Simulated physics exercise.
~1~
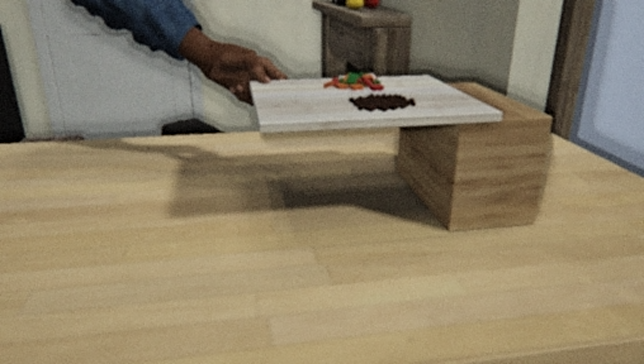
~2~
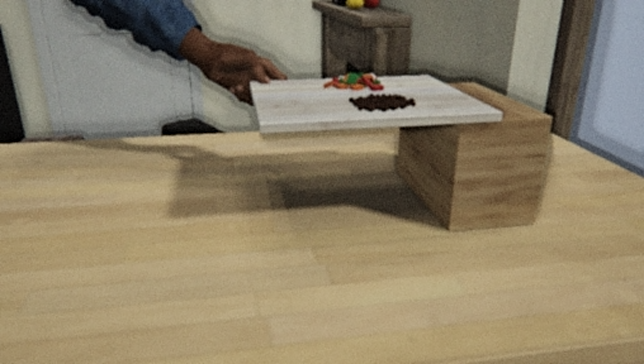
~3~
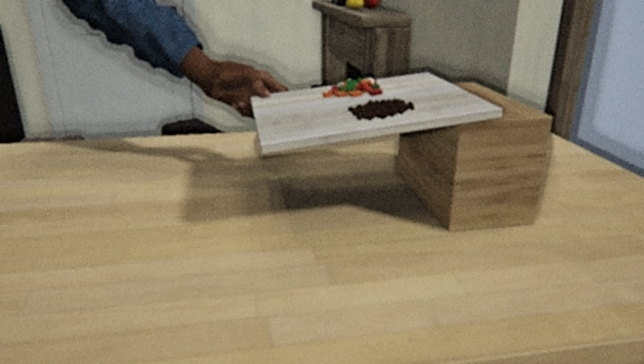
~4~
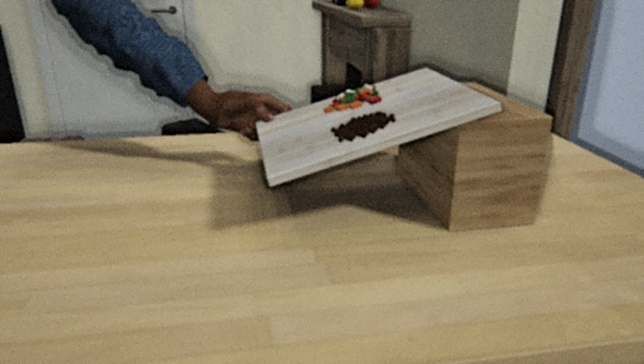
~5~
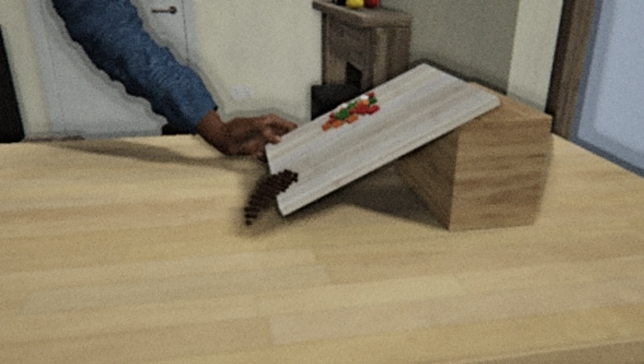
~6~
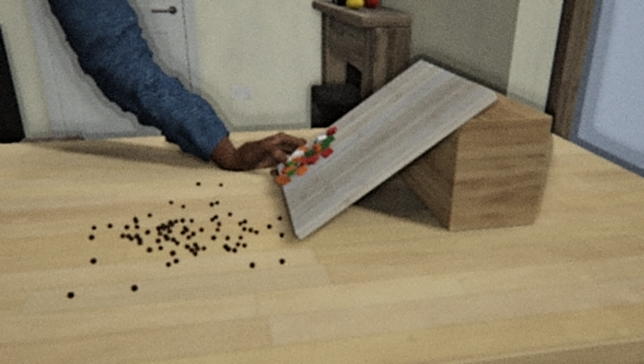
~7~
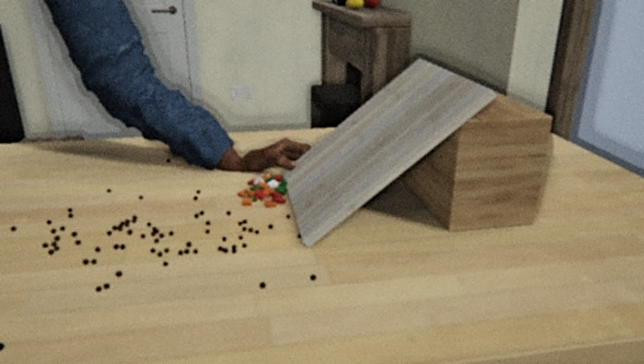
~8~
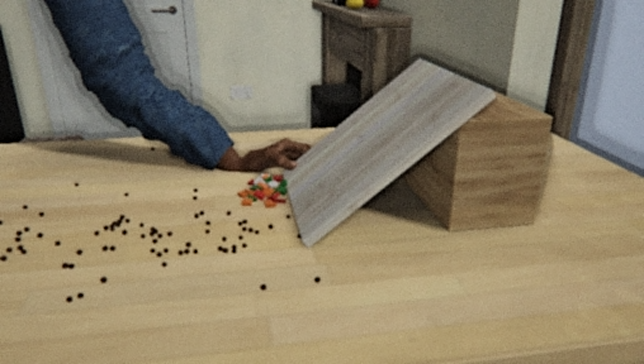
On a wooden tabletop, a hand lowering one end of a board, dark beads sliding off and scattering, colourful pieces stopping at its foot.
